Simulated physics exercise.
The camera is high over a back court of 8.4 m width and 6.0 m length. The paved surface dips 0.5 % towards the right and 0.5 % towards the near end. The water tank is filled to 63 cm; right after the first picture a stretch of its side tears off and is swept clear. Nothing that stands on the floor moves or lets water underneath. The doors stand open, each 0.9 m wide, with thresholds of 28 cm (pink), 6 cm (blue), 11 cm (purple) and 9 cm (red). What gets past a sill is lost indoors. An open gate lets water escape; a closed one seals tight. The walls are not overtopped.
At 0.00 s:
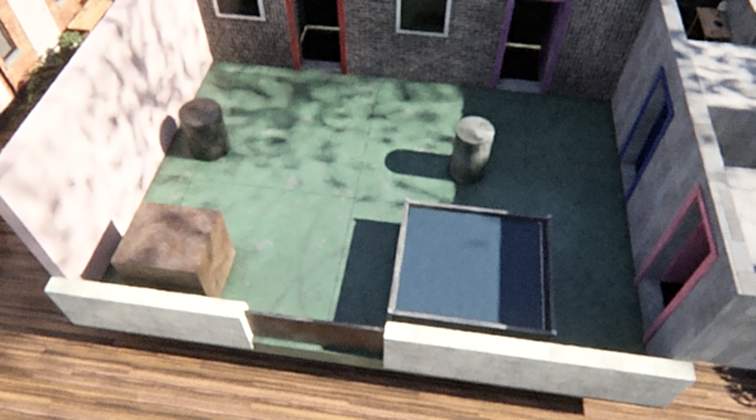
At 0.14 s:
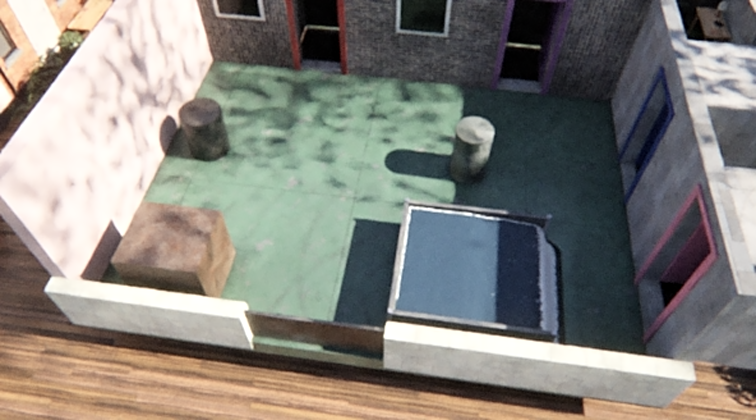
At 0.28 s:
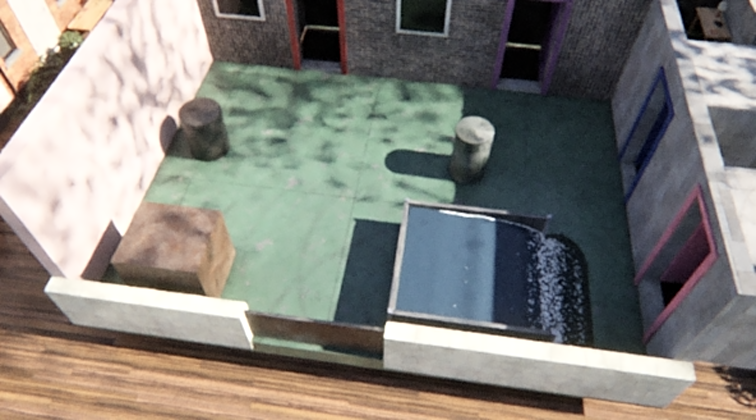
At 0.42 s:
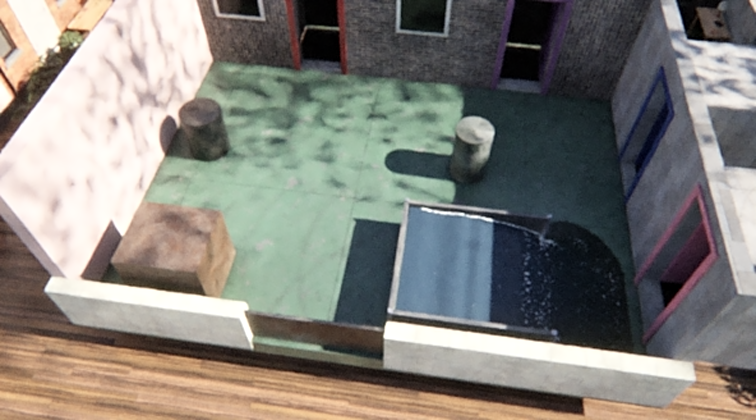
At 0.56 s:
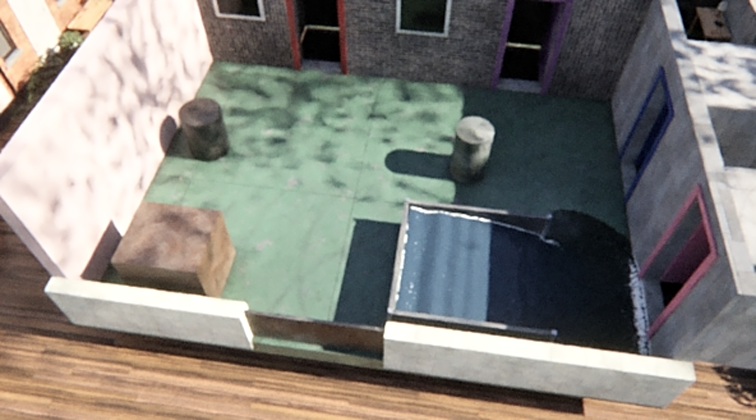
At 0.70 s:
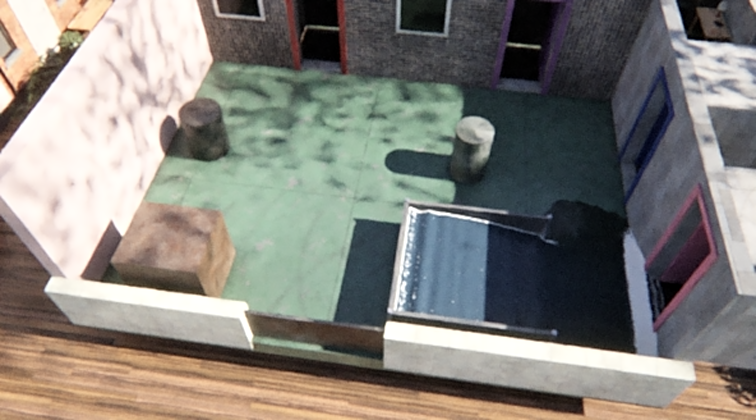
We see a walled courtyard with a green floor and a rectangular water tank whose right side opens; water pours out rightward, spreads darkly across the floor, and reaches the right wall by the pink-framed doorway as the tank's level lowers.
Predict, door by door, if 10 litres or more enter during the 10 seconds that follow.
The water let in: At the pink door it exceeds the limit; at the blue door it exceeds the limit; at the purple door it goes over the limit; at the red door it does not reach the limit.
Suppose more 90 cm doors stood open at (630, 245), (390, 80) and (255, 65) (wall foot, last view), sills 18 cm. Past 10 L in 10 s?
In that order: Above, not over, below.
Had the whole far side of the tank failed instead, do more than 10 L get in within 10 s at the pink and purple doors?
Against that limit: Pink under, purple over.
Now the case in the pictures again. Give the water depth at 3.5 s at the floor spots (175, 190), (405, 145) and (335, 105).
In that order: 0, 0 and 0 cm.
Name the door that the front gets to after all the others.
The red one.
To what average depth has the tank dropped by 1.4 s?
About 34 cm.
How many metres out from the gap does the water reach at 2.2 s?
Some 5.0 m out.
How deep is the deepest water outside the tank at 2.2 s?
About 42 cm.
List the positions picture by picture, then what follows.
The water tank at (474, 265) is whole and still, 63 cm deep, in the first picture.
Water pours out at (542, 289) and has run 1.1 m, to a hidden place; typically 8 cm deep outside, 63 cm at the water tank's back, in the second picture.
The front is at a hidden place, 1.2 m from the gap at (541, 289); 1.3 m2 of floor is under water; 63 cm left at the back of the water tank, in the third picture.
Water pours out at (541, 290) and has run 1.5 m, to a hidden place; typically 10 cm deep outside, 63 cm at the water tank's back, in the fourth picture.
The front is at a hidden place, 1.9 m from the gap at (541, 290); 3.8 m2 of floor is under water; 60 cm left at the back of the water tank, in the fifth picture.
Water pours out at (541, 290) and has run 2.2 m, to (627, 224); typically 11 cm deep outside, 53 cm at the water tank's back, in the sixth picture.
After 1.4 s water covers 10 % of the floor and is deepest (50 cm) near (638, 369); pink door 48 cm at the sill, 45 L in, blue door 7 cm at the sill, 0 L in, purple door not reached, red door not reached.
After 2.2 s water covers 20 % of the floor and is deepest (42 cm) near (632, 324); pink door 43 cm at the sill, 126 L in, blue door 11 cm at the sill, 3 L in, purple door not reached, red door not reached.
After 3.5 s water covers 35 % of the floor and is deepest (27 cm) near (595, 106); pink door 23 cm at the sill, 161 L in, blue door 10 cm at the sill, 18 L in, purple door 18 cm at the sill, 2 L in, red door not reached.
After 6.0 s water covers 55 % of the floor and is deepest (15 cm) near (608, 139); pink door 11 cm at the sill, 162 L in, blue door 7 cm at the sill, 31 L in, purple door 13 cm at the sill, 37 L in, red door 4 cm at the sill, 0 L in.
After 10.0 s water covers 95 % of the floor and is deepest (12 cm) near (640, 381); pink door 10 cm at the sill, 162 L in, blue door 8 cm at the sill, 44 L in, purple door 7 cm at the sill, 40 L in, red door 2 cm at the sill, 0 L in.
